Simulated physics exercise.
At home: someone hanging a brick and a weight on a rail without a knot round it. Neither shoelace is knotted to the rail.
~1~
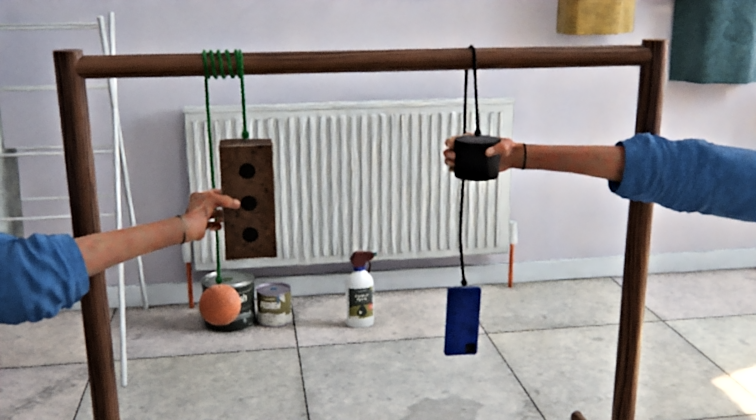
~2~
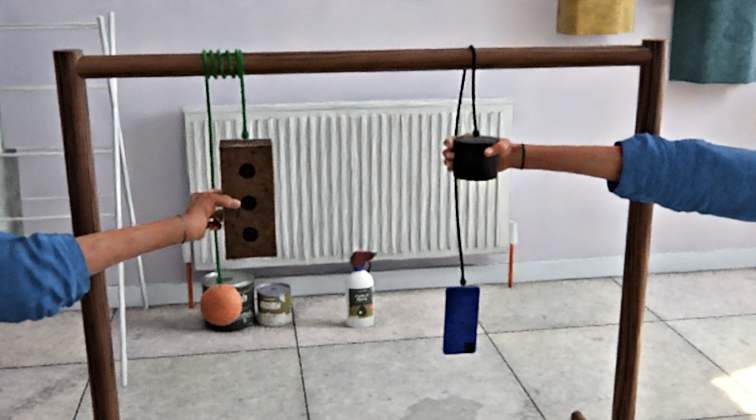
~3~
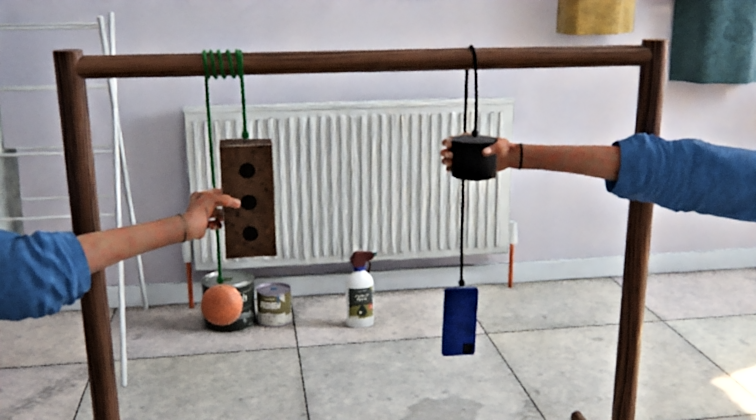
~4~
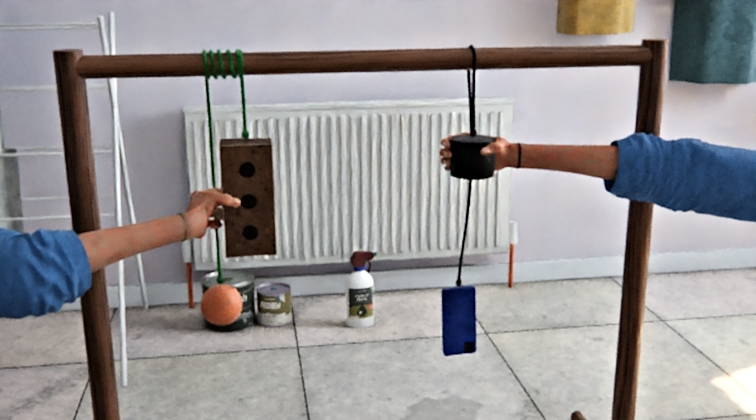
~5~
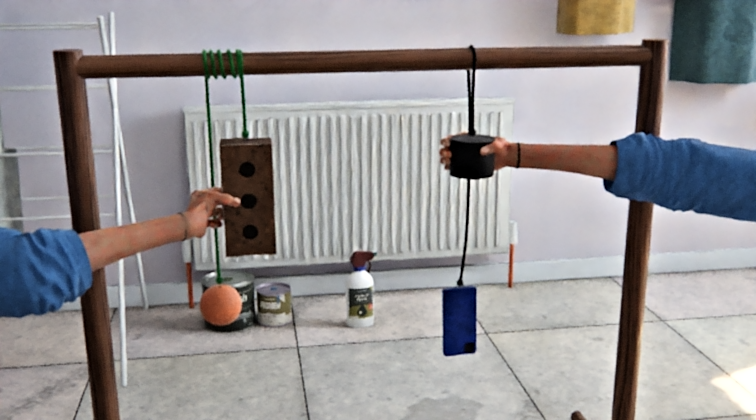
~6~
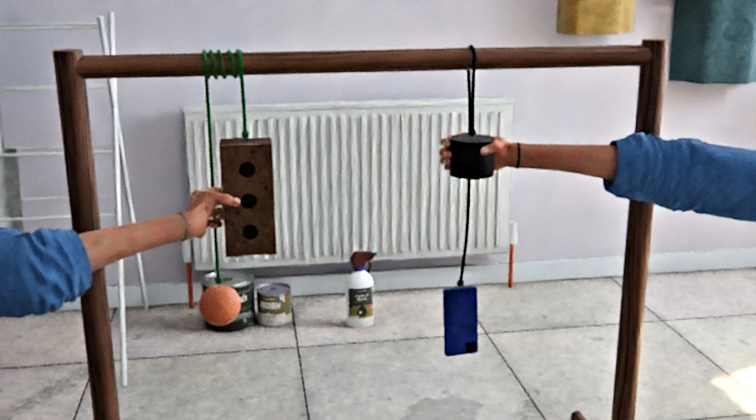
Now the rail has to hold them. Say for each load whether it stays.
The brick stays hanging. The weight drops.
Then, 0.42 s past the final frame, brick still up near (246, 168); weight dropping near (467, 342).
Then, 0.80 s past the final frame, brick still up near (246, 185); weight on the floor.
When it is over, brick still up near (246, 181); weight on the floor. The brick is held and the weight pulls its rope through.
